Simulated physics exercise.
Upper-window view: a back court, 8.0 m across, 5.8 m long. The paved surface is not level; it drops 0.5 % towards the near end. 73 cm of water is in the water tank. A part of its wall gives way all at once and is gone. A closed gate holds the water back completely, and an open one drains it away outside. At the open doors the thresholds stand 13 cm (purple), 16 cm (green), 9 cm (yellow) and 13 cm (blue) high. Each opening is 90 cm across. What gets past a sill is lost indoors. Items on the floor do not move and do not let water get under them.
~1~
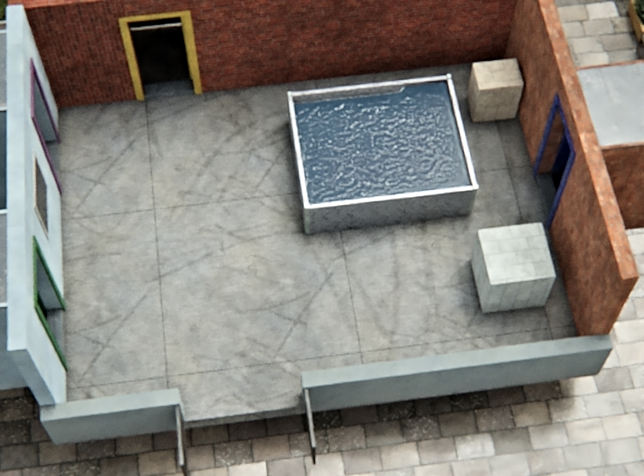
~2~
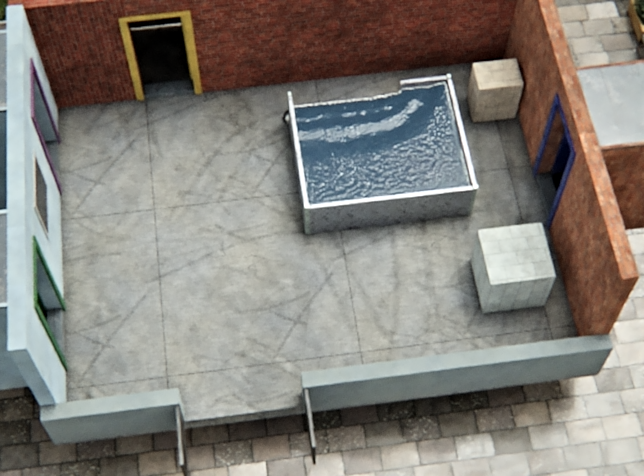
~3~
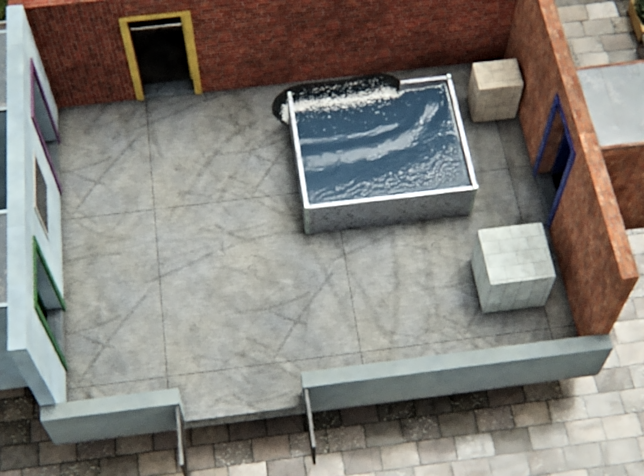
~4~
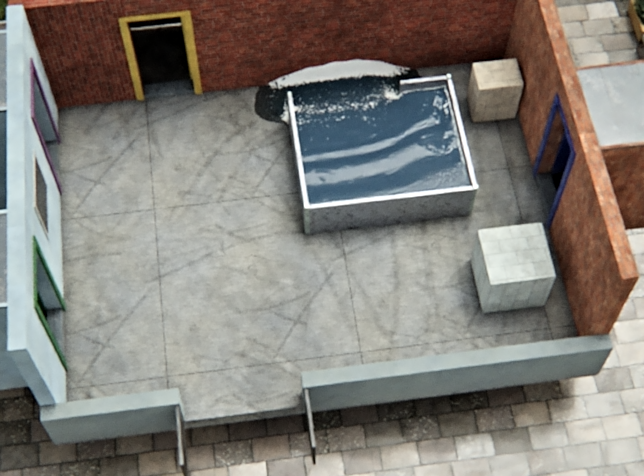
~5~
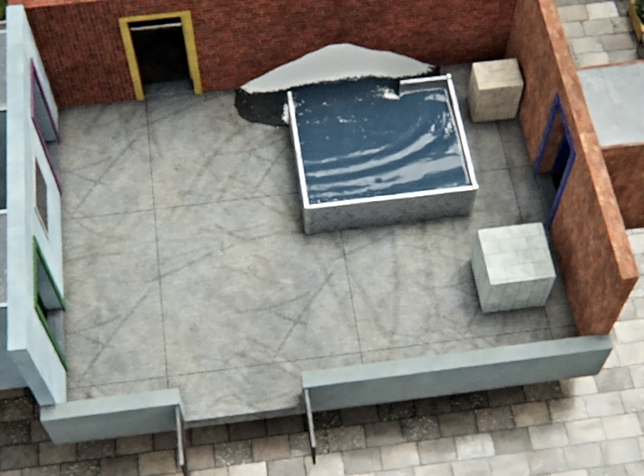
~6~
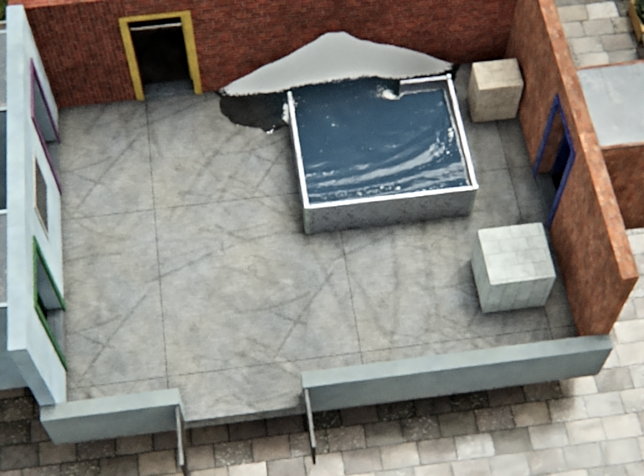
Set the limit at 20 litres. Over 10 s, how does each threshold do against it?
At the purple door the water goes past it. At the green door the water stays short of it. At the yellow door the water stays short of it. At the blue door the water stays short of it.
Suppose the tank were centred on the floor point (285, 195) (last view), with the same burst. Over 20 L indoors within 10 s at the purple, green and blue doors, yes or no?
At the purple door the limit is surpassed, at the green door not exceeded, at the blue door not exceeded.
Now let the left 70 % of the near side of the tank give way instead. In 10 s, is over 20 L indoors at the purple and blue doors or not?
Purple: Within the limit; blue: Within the limit.
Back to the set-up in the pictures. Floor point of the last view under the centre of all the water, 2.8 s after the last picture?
The water's centre sits at about (333, 150).
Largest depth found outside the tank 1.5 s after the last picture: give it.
52 cm or so.
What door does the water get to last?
Answer: The green door.
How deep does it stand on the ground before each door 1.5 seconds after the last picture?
Depths in cm: Purple 26, green 0, yellow 11, blue 2.
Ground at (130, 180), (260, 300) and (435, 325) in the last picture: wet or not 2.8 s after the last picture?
In that order: Under water, dry, not reached.
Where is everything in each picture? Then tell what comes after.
In the first picture, still water, 73 cm deep, in the water tank at (380, 142).
In the second picture, water pours out on the water tank's far side and has run 1.0 m, to (288, 115); typically 6 cm deep outside, 73 cm at the water tank's back.
In the third picture, water pours out on the water tank's far side and has run 1.2 m, to (277, 107); typically 12 cm deep outside, 73 cm at the water tank's back.
In the fourth picture, water pours out on the water tank's far side and has run 1.6 m, to (411, 70); typically 18 cm deep outside, 73 cm at the water tank's back.
In the fifth picture, water pours out on the water tank's far side and has run 2.0 m, to (240, 89); typically 21 cm deep outside, 70 cm at the water tank's back.
In the sixth picture, water pours out on the water tank's far side and has run 2.3 m, to (220, 91); typically 24 cm deep outside, 62 cm at the water tank's back.
Then, 0.7 s after the last picture water covers 20 % of the floor and is deepest (58 cm) near (326, 88); purple door not reached, green door not reached, yellow door 8 cm at the sill, 0 L in, blue door not reached.
Then, 1.5 s after the last picture water covers 35 % of the floor and is deepest (52 cm) near (510, 85); purple door 26 cm at the sill, 4 L in, green door not reached, yellow door 11 cm at the sill, 0 L in, blue door 2 cm at the sill, 0 L in.
Then, 2.8 s after the last picture water covers 55 % of the floor and is deepest (38 cm) near (493, 61); purple door 25 cm at the sill, 102 L in, green door 8 cm at the sill, 0 L in, yellow door 8 cm at the sill, 2 L in, blue door 2 cm at the sill, 0 L in.
Then, 5.3 s after the last picture water covers 85 % of the floor and is deepest (24 cm) near (326, 88); purple door 14 cm at the sill, 140 L in, green door 6 cm at the sill, 0 L in, yellow door 7 cm at the sill, 3 L in, blue door 11 cm at the sill, 1 L in.
Then, 9.3 s after the last picture water covers 95 % of the floor and is deepest (16 cm) near (470, 89); purple door 9 cm at the sill, 149 L in, green door 7 cm at the sill, 0 L in, yellow door 4 cm at the sill, 3 L in, blue door 9 cm at the sill, 2 L in.
